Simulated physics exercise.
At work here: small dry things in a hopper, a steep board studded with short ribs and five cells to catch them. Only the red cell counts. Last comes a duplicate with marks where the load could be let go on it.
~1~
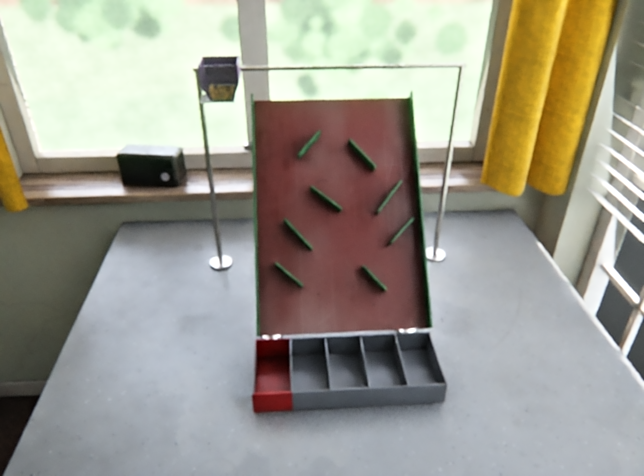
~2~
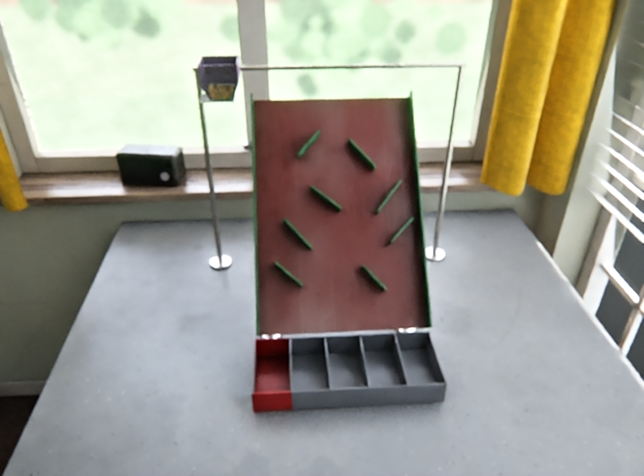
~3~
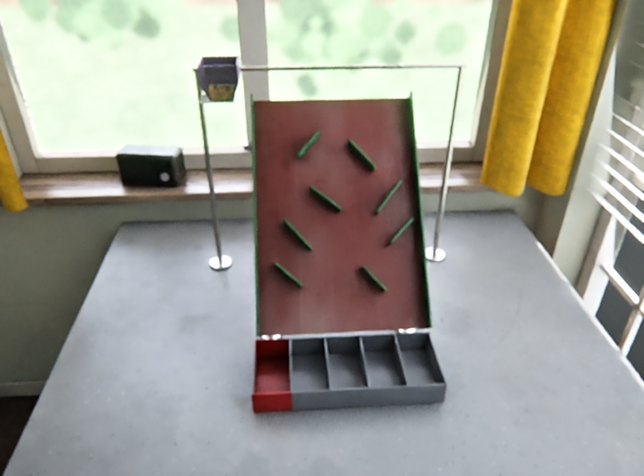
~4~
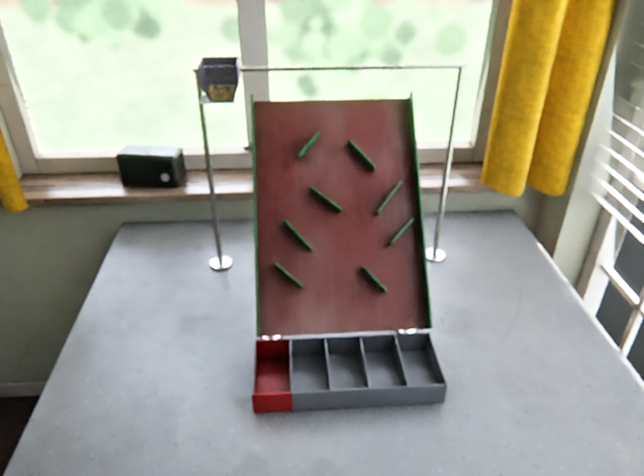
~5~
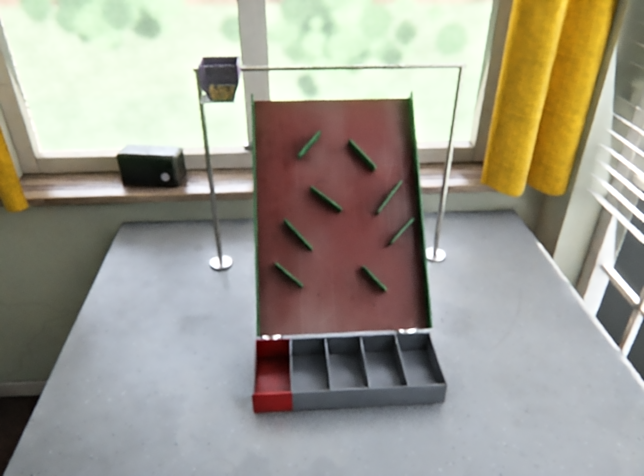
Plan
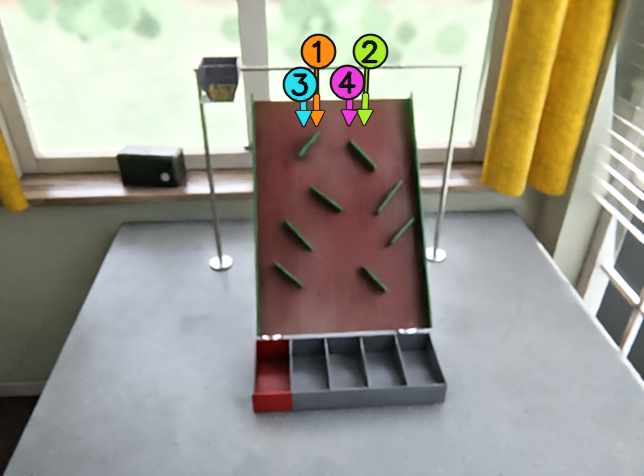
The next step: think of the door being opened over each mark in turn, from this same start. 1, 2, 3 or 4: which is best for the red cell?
Mark 3.
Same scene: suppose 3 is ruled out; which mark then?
That would be 1.
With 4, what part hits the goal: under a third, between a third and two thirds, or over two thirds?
Under a third.
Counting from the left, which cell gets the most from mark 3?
The first.
On the marked copy, mark 1 meets the board at (316, 120); mark 2 meets the board at (364, 119); mark 3 meets the board at (303, 120); mark 4 meets the board at (349, 119).
With 1, about half in the red cell, about half in other cells, a stray few held on the board, a stray few outside the box.
With 2, none in the red cell, nearly all in other cells.
With 3, about two thirds in the red cell, about a third in other cells.
With 4, none in the red cell, nearly all in other cells.
